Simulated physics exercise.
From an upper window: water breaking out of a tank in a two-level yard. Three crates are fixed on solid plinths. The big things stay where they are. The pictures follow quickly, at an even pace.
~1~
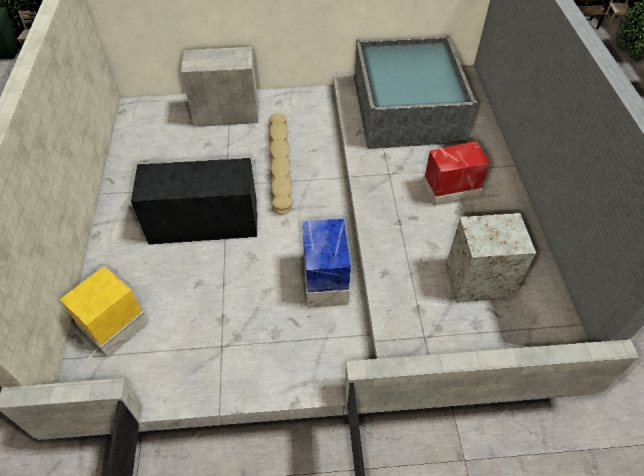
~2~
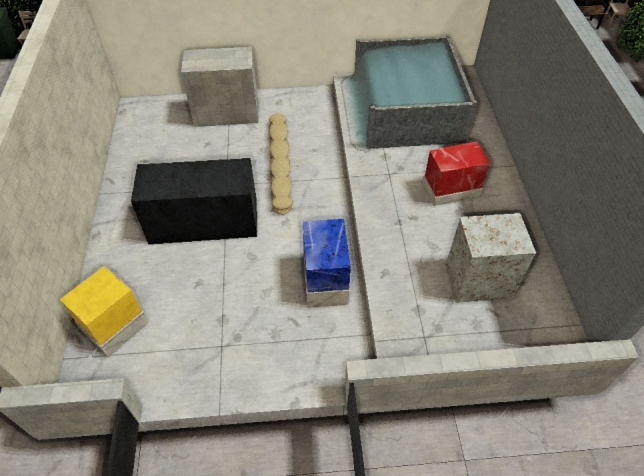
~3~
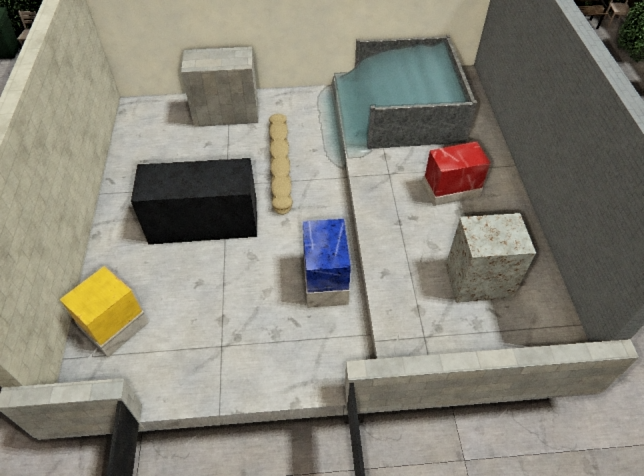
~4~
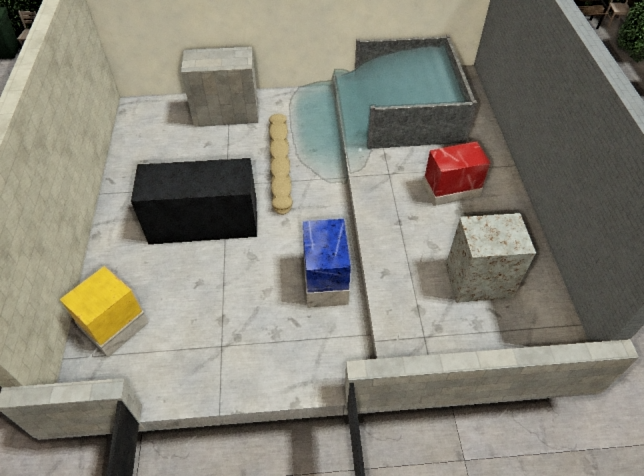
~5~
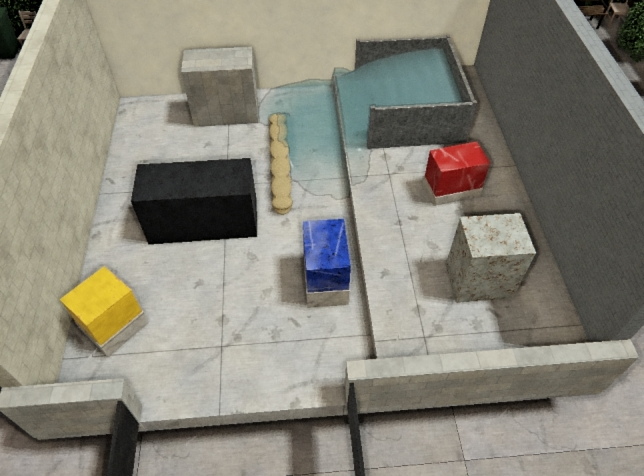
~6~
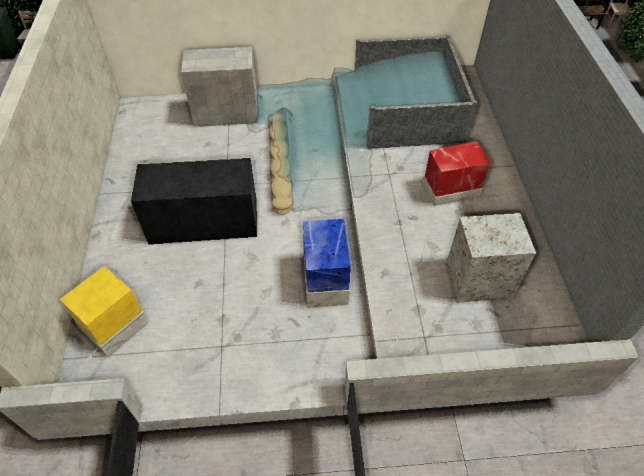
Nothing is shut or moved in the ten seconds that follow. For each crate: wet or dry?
The red crate escapes dry; the blue crate escapes dry; the yellow crate escapes dry.
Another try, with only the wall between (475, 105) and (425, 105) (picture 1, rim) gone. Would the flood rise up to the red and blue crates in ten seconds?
The red one takes water, the blue one is safe.
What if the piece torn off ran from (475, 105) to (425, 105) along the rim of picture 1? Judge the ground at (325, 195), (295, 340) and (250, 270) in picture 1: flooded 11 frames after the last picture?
In that order: Flooded, free of water, awash.
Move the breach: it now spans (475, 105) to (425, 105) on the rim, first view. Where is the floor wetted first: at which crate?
That is the crate marked red.
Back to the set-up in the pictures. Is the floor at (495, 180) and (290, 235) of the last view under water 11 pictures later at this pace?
In turn: Clear, flooded.
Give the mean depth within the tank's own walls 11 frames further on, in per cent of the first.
Some 20 per cent.
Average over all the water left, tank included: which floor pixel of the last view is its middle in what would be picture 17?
At about (290, 143).
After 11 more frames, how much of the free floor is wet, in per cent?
Close to 45 %.
A moment on, water covers 25 % of the floor; the red crate not reached, the blue crate water round its plinth, the yellow crate not reached.
Next, water covers 45 % of the floor; the red crate not reached, the blue crate water round its plinth, the yellow crate not reached.
Then, water covers 60 % of the floor; the red crate not reached, the blue crate water round its plinth, the yellow crate water round its plinth.
Later, water covers 65 % of the floor; the red crate not reached, the blue crate water round its plinth, the yellow crate water round its plinth.
In the end, water covers 65 % of the floor; the red crate stayed above the water, the blue crate stayed above the water, the yellow crate stayed above the water.
